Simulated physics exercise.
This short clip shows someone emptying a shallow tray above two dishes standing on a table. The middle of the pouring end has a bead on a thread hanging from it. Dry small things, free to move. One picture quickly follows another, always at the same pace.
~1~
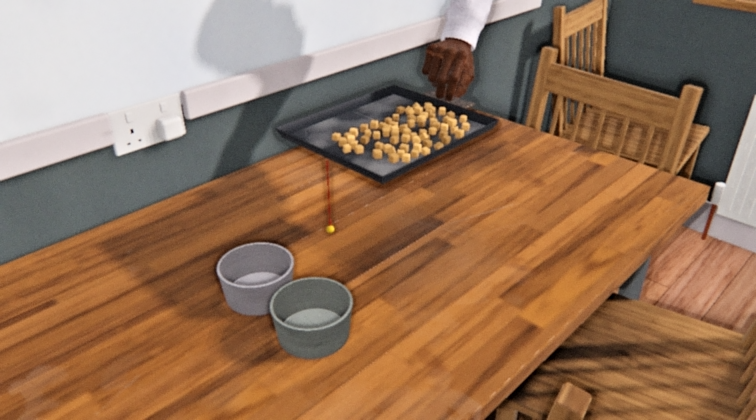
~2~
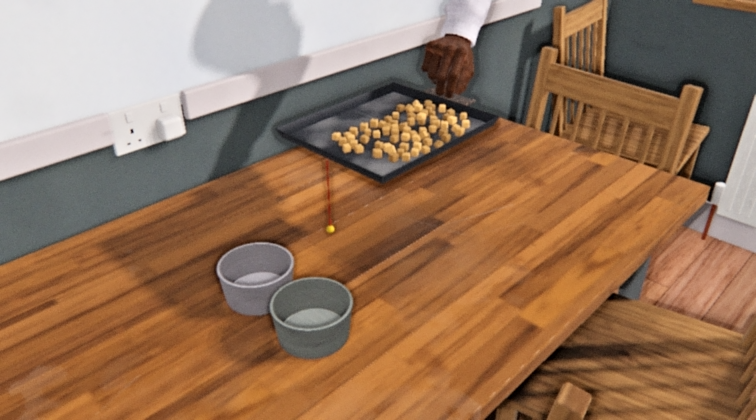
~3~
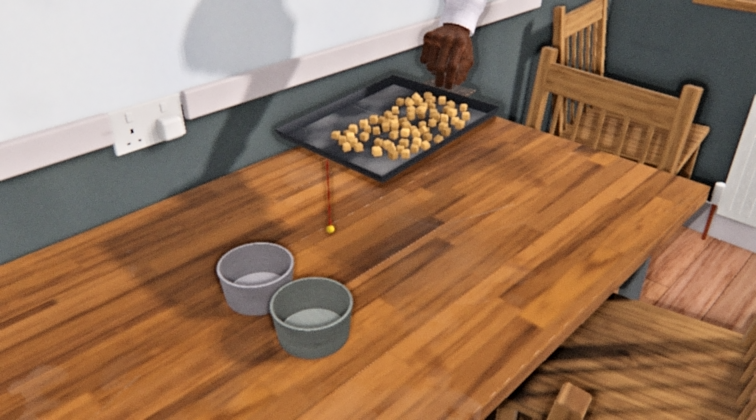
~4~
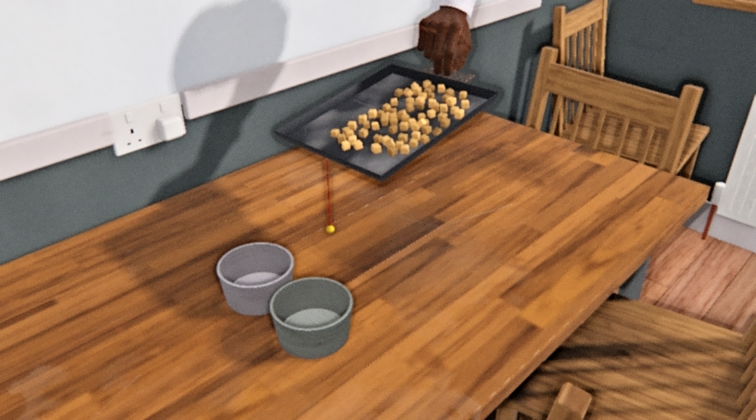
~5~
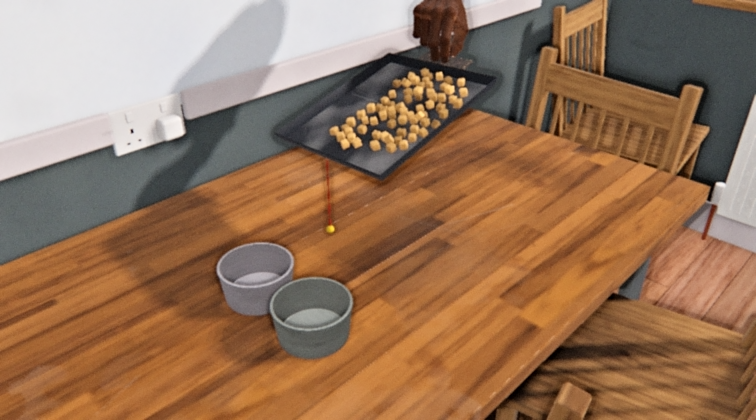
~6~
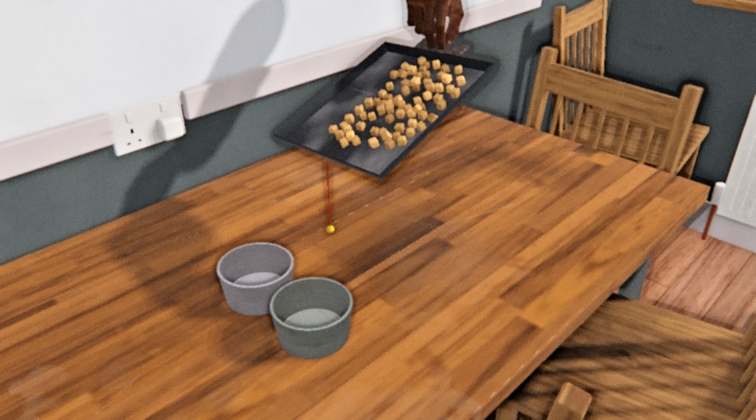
A hand raises the far end of a dark tray of small wooden cubes.
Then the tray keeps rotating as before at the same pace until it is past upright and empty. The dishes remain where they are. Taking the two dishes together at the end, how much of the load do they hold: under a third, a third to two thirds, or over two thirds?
What lands in the dishes is lower than a third.
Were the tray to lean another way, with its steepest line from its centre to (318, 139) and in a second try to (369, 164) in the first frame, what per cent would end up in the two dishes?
Lab note: Try 1 = 0 %, try 2 = 0 %.
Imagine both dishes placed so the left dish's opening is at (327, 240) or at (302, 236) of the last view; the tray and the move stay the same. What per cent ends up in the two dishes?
Trial 1 about 20 %, trial 2 about 30 %.
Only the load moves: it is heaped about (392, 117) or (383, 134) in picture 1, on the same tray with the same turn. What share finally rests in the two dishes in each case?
Close to 10 per cent, followed by close to 0 per cent.
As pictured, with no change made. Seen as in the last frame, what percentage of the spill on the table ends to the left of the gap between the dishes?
It comes out at roughly 40 percent.
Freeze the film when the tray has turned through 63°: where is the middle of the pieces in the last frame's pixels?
Near the pixel (321, 148).
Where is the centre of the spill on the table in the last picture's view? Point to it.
(275, 263), roughly.
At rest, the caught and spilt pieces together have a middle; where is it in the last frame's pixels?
It settles centred around (275, 266).
Soon, tray tipped steeply; most on the tray; a small part in the air.
A while on, tray tipped past a quarter turn; a stray few in the right dish; a small part in the left dish; most outside both; a small part in the air.
Towards the end, tray tipped past a quarter turn; a stray few in the right dish; a small part in the left dish; nearly all outside both.
Finally, tray tipped past a quarter turn; a stray few in the right dish; a small part in the left dish; nearly all outside both.
